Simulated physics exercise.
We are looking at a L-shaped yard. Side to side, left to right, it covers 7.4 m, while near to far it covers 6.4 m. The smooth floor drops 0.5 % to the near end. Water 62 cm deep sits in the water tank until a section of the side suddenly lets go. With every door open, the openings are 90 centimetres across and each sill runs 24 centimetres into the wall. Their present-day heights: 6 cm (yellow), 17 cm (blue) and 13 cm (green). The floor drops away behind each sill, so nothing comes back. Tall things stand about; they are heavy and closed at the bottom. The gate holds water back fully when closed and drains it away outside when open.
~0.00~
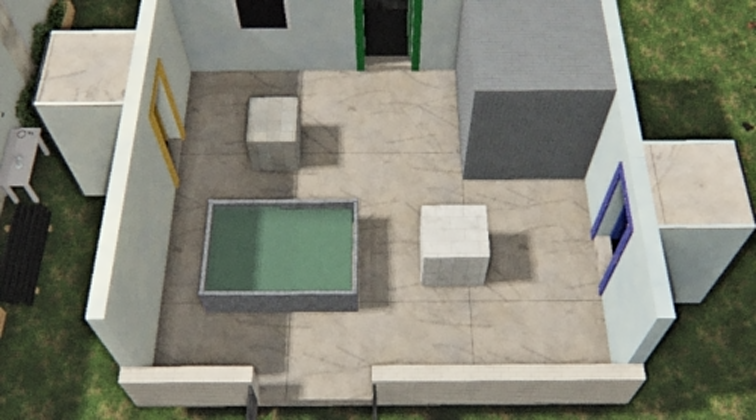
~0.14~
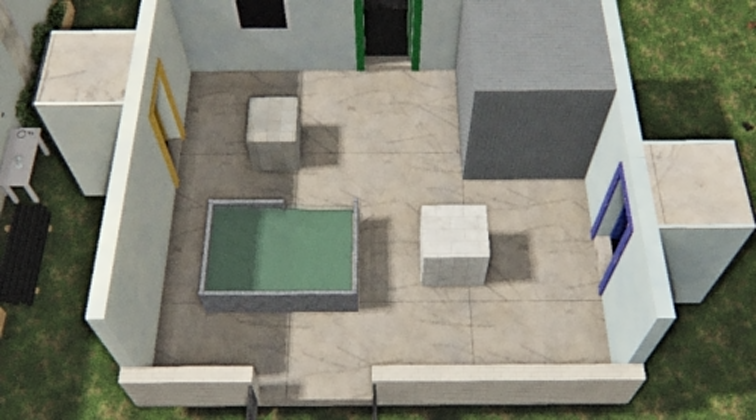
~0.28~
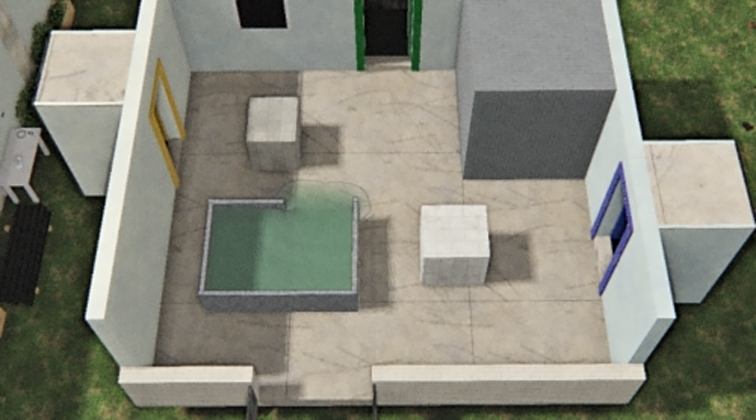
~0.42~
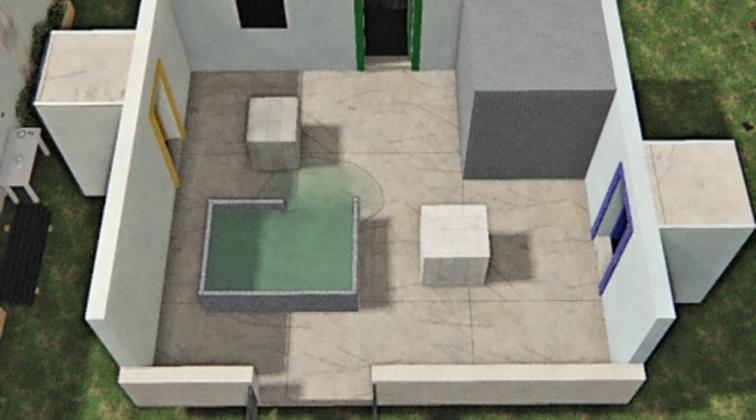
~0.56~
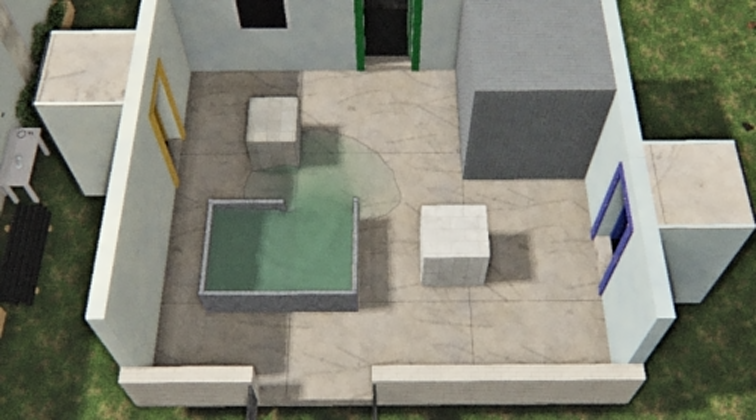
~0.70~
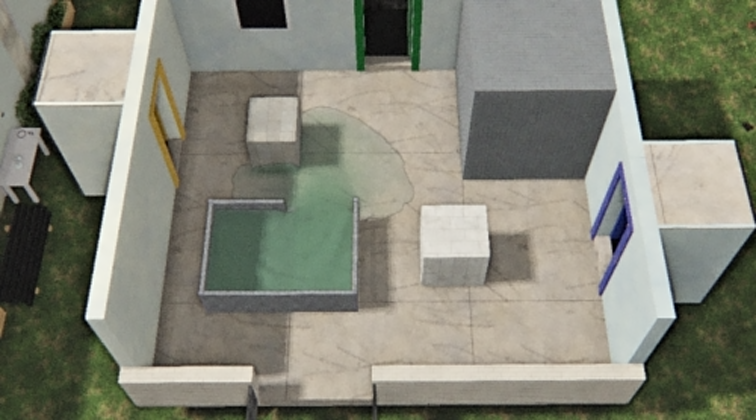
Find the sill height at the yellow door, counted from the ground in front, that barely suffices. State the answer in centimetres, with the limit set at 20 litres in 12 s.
It barely suffices at around 6.5 cm.
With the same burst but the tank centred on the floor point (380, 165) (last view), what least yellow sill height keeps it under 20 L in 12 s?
In this case, 9.5 cm or so.
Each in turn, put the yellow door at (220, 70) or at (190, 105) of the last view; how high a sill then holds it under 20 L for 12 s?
You'd want about 9.5 cm there first, then about 11.5 cm.
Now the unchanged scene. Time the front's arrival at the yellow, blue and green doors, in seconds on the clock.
Front log: Yellow = 1.4 s, blue = 6.0 s, green = 1.3 s.
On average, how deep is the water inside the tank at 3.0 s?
It averages near 27 cm.
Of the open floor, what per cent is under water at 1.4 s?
I'd estimate about 25 percent.
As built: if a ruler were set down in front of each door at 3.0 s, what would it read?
Reading in centimetres: Yellow = 6, blue = 0, green = 22.
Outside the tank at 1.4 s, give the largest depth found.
About 36 cm.
After 1.4 s water covers 25 % of the floor, deepest (36 cm) near (335, 218); 2 cm at the yellow door, 0 litres in over its 6 cm sill.
After 3.0 s water covers 40 % of the floor, deepest (32 cm) near (412, 73); 6 cm at the yellow door, 6 litres in over its 6 cm sill.
After 12.0 s water covers 95 % of the floor, deepest (11 cm) near (151, 385); 5 cm at the yellow door, 23 litres in over its 6 cm sill.
At the yellow door as built, the water arrived by 1.4 s and peaked near 11 cm at 4.4 s.
With a sill of 5 cm, 35 litres would have come in within the 12 s; with 7 cm, 15 litres. So under 20 litres takes about 6.5 cm.
